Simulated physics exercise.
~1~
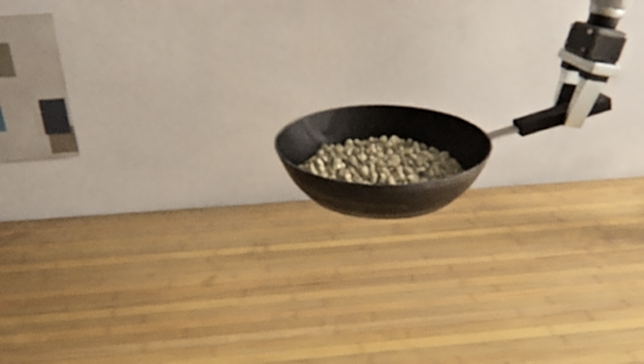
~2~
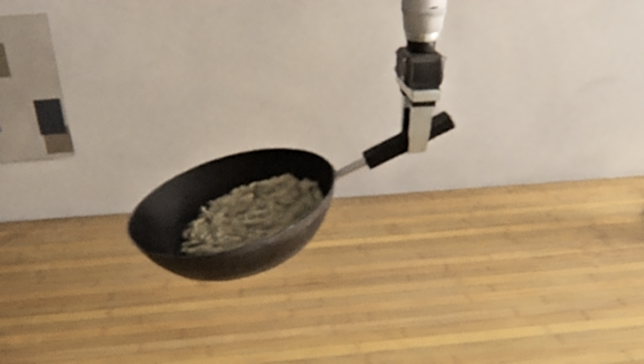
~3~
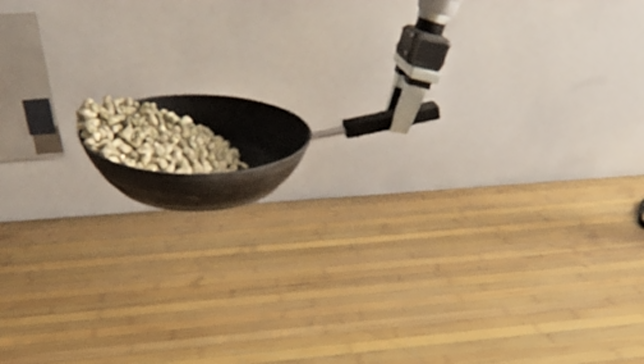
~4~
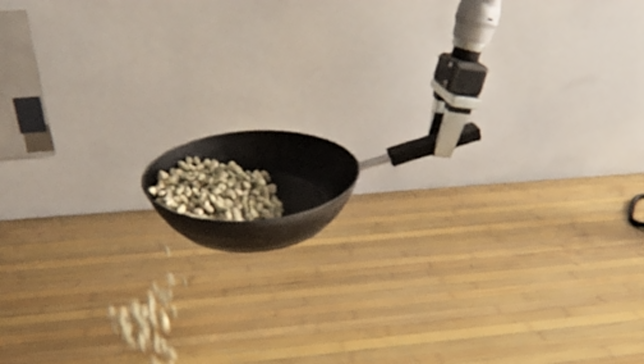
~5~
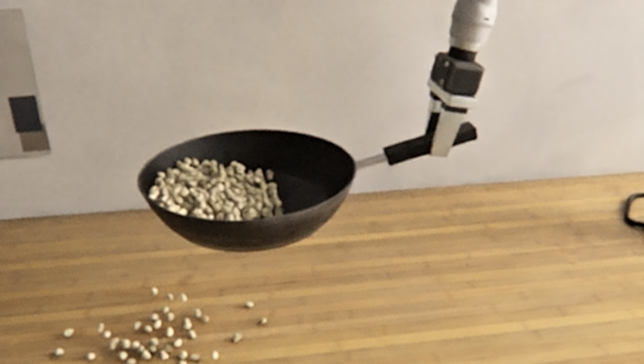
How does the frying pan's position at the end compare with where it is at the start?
At the end the frying pan is farther to the left and a little lower in view than it is at the start.
